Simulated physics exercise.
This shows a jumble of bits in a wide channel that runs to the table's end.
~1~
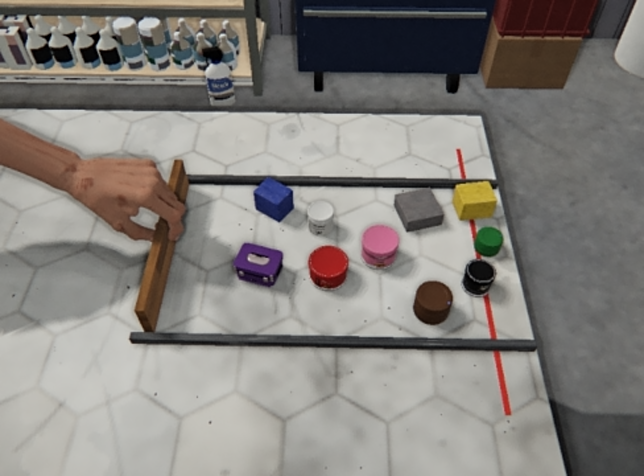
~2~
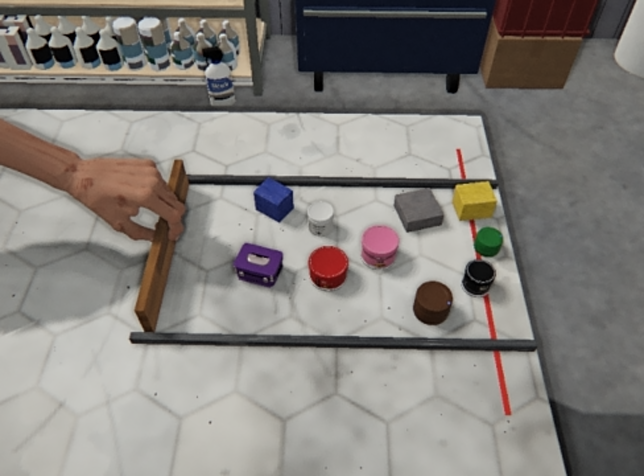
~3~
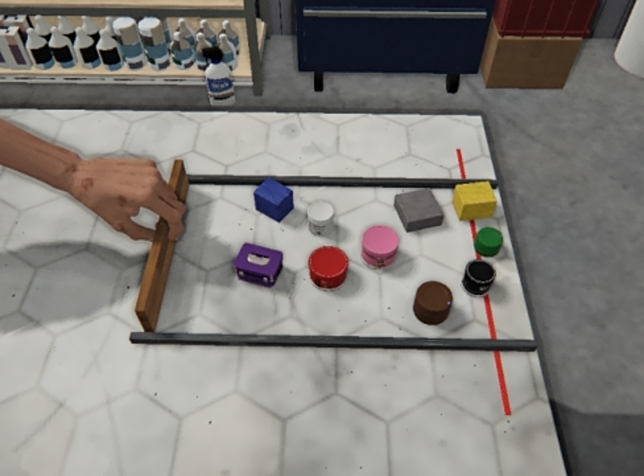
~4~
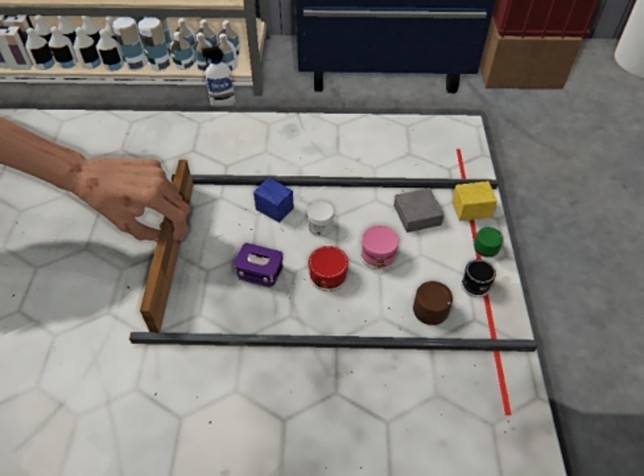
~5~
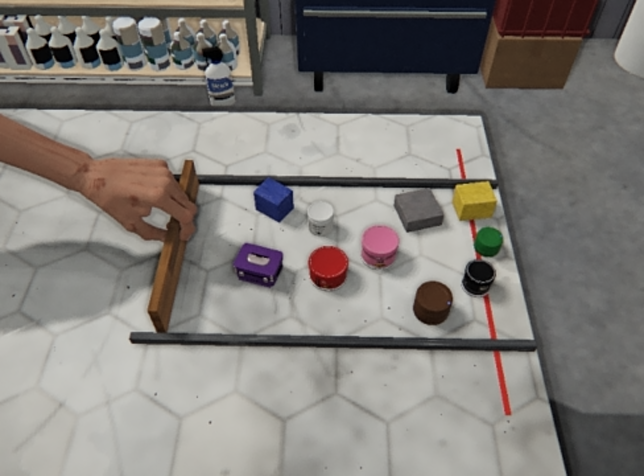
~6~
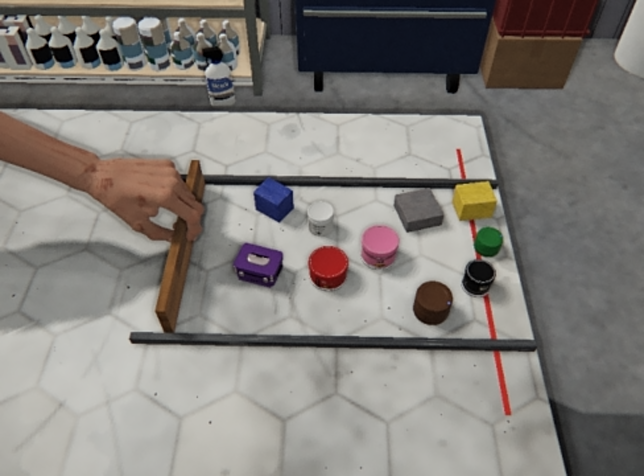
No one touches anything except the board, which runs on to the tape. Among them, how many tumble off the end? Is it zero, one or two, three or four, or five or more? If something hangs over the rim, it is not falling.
It will be five or more.
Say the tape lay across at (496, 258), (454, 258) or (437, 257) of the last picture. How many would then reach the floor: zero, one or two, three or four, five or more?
Lab note - tapes per position, in order: 5 or more; 3 or 4; just one or two.
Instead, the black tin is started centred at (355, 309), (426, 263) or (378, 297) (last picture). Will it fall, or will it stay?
Black tin: Stays put; goes down; stays put.
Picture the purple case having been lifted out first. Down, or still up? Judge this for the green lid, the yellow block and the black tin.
In that case the green lid goes off the edge, the yellow block goes off the edge, the black tin goes off the edge.
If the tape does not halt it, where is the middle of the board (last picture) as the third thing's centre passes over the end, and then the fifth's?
Roughly (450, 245) for the earlier crossing, roughly (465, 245) for the later one.
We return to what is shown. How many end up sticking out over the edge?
I'd say 2 of them.
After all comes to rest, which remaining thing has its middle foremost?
The pink pot.
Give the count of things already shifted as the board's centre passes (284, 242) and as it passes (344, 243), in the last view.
First 4, after that 5.
Soon after, none off yet; green lid at rest near (488, 242); yellow block at rest near (474, 201); black tin at rest near (478, 278).
By the end, the number that fall off is five or more; fallen, red pot, grey block, black tin, yellow block and green lid.
